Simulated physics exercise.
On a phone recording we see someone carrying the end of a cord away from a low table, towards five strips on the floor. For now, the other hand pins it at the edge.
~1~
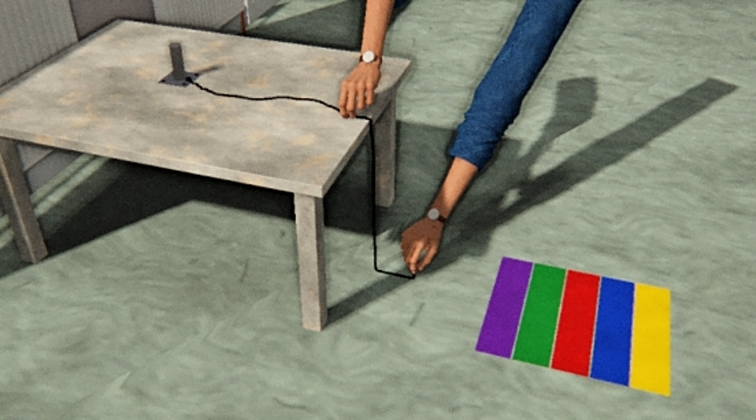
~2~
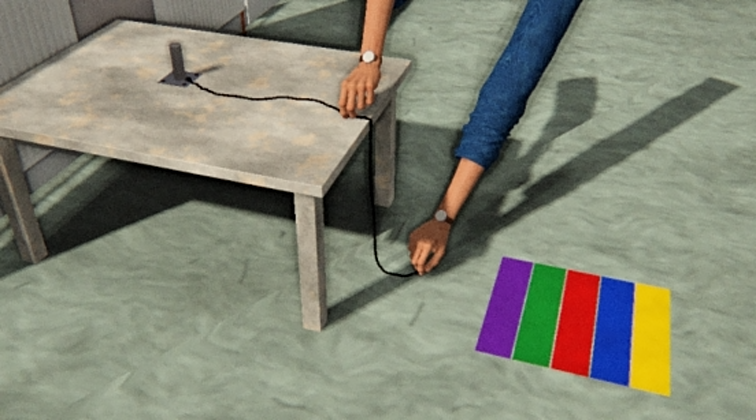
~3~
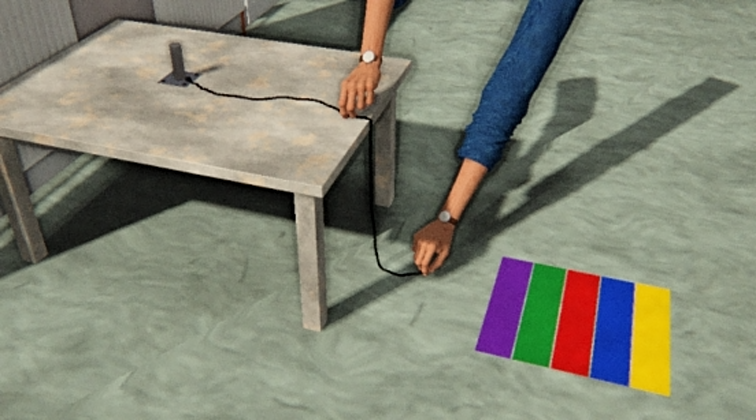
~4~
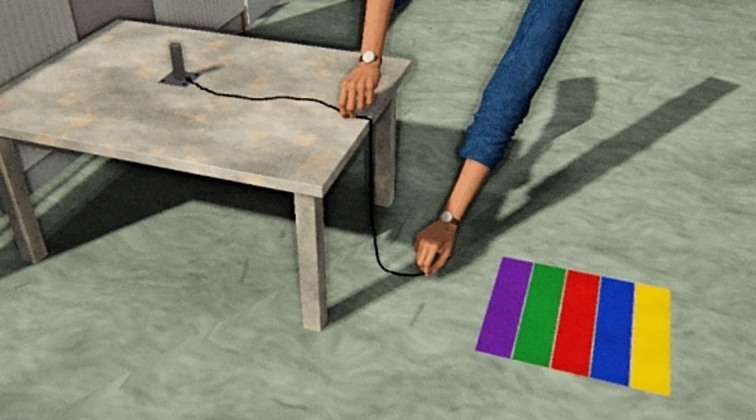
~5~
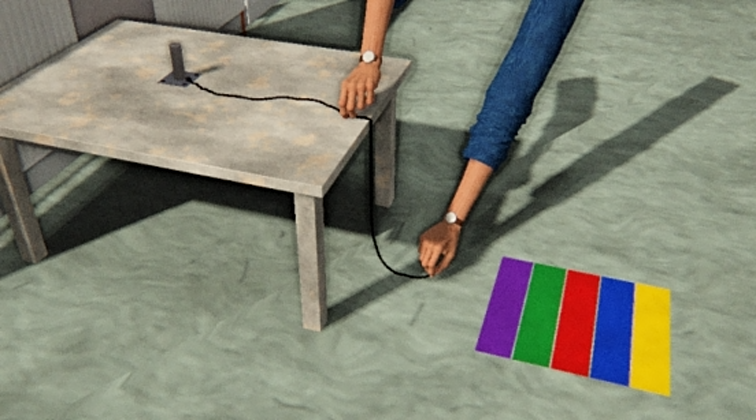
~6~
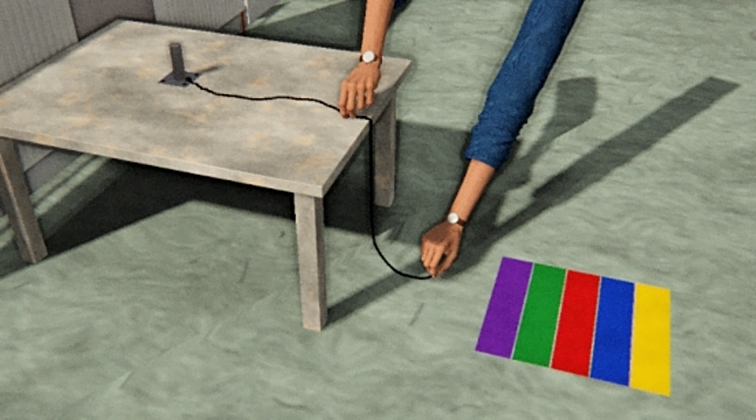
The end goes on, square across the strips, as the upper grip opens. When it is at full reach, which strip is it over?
It is over the green strip.
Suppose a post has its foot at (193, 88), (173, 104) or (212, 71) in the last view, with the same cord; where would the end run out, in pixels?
Going by the last picture, roughly (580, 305), (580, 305) and (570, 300).
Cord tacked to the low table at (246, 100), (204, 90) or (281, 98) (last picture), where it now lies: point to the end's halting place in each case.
Try one gives (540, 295), try two (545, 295), and try three (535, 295).
Early on, end near (486, 283); short of the strips.
Midway, end near (525, 292); over purple.
At the end of the slack, end near (549, 297); over green. The green one.
